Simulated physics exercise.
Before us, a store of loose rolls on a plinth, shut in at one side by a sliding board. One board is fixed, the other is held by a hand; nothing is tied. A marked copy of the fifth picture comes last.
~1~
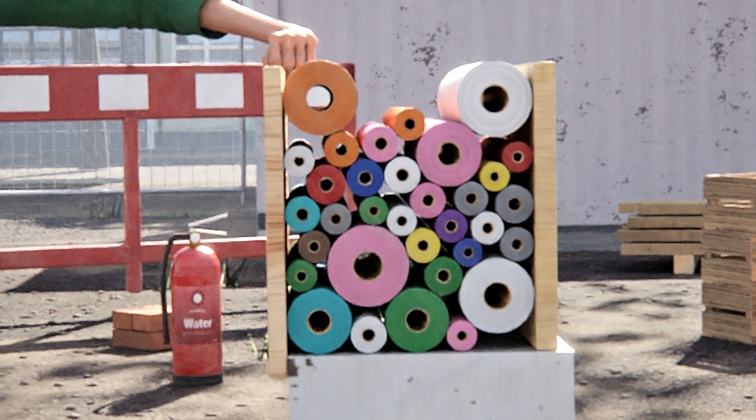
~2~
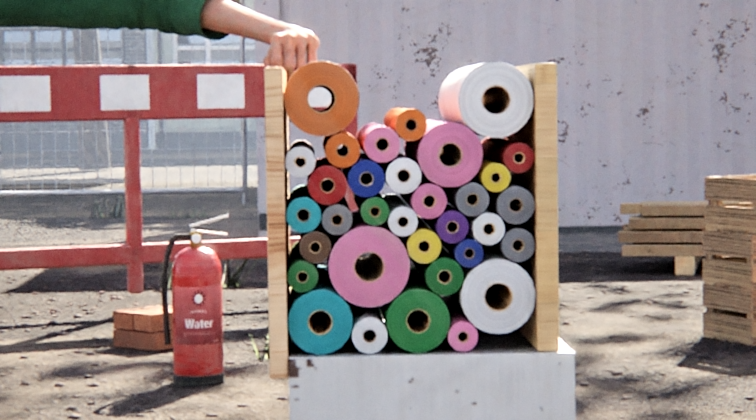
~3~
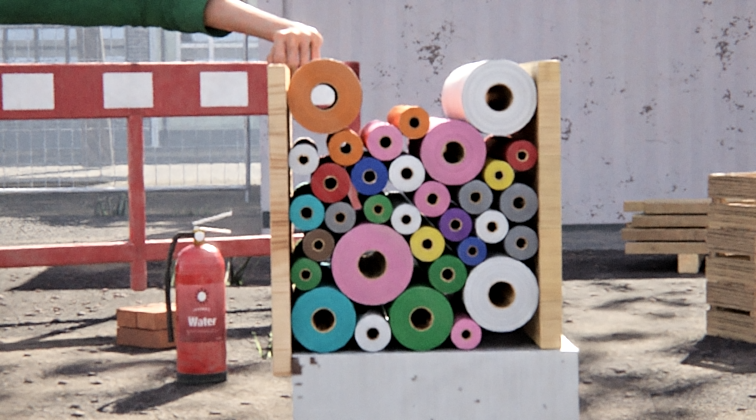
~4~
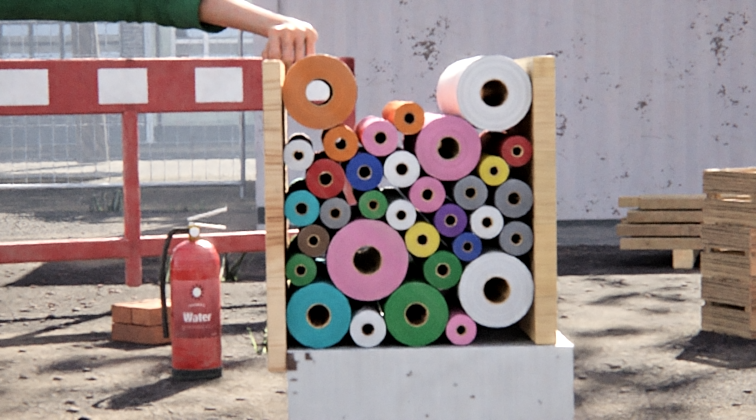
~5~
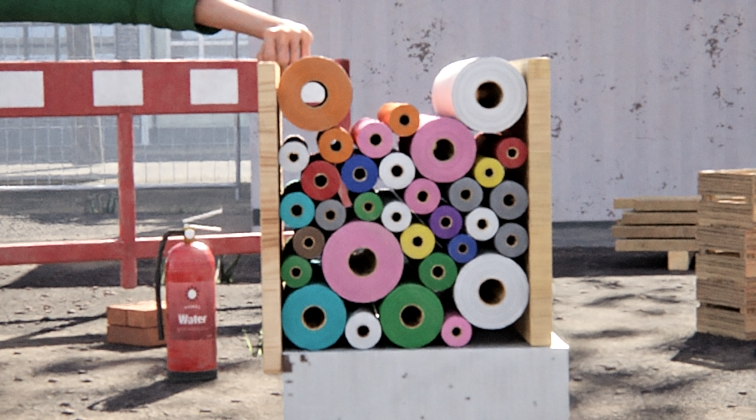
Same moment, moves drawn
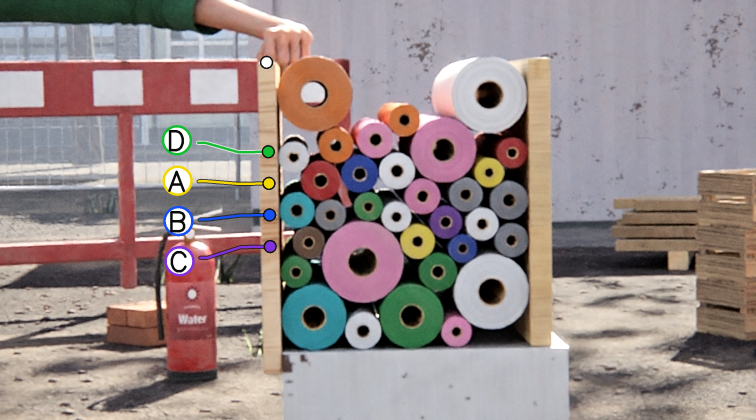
A hand at the end of a green sleeve stays resting on the top of the left wooden board, beside a large orange roll. The coloured rolls remain stacked between the two boards on the pale plinth, and nothing shifts among them; only the whole view sways very slightly.
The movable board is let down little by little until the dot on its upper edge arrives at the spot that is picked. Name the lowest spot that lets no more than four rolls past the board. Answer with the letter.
It can be let down to B.
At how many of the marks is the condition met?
The number is three.
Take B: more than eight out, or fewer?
It loses fewer than eight.
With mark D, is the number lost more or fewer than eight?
At D, fewer than eight.
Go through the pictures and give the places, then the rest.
A purple roll (451, 226); a pink roll (428, 201); a yellow roll (494, 177), in the first frame.
A yellow roll (495, 178); a red roll (519, 158), in the second frame.
Side board (282, 210); a turquoise roll (323, 320), in the third frame.
A green roll (301, 270); a yellow roll (422, 240), in the fourth frame.
A purple roll (446, 222); a pink roll (423, 197); a yellow roll (489, 173), in the fifth frame.
On the marked copy, A at (269, 183); B at (269, 215); C at (270, 246); D at (268, 151); the white dot at (266, 63).
With B. Early on, top of the board (277, 131).
Further on, top of the board (279, 208).
At the end, top of the board (279, 214), three out over the board.
As for the rest, A one out over the board; C more than four out over the board; D none out over the board.
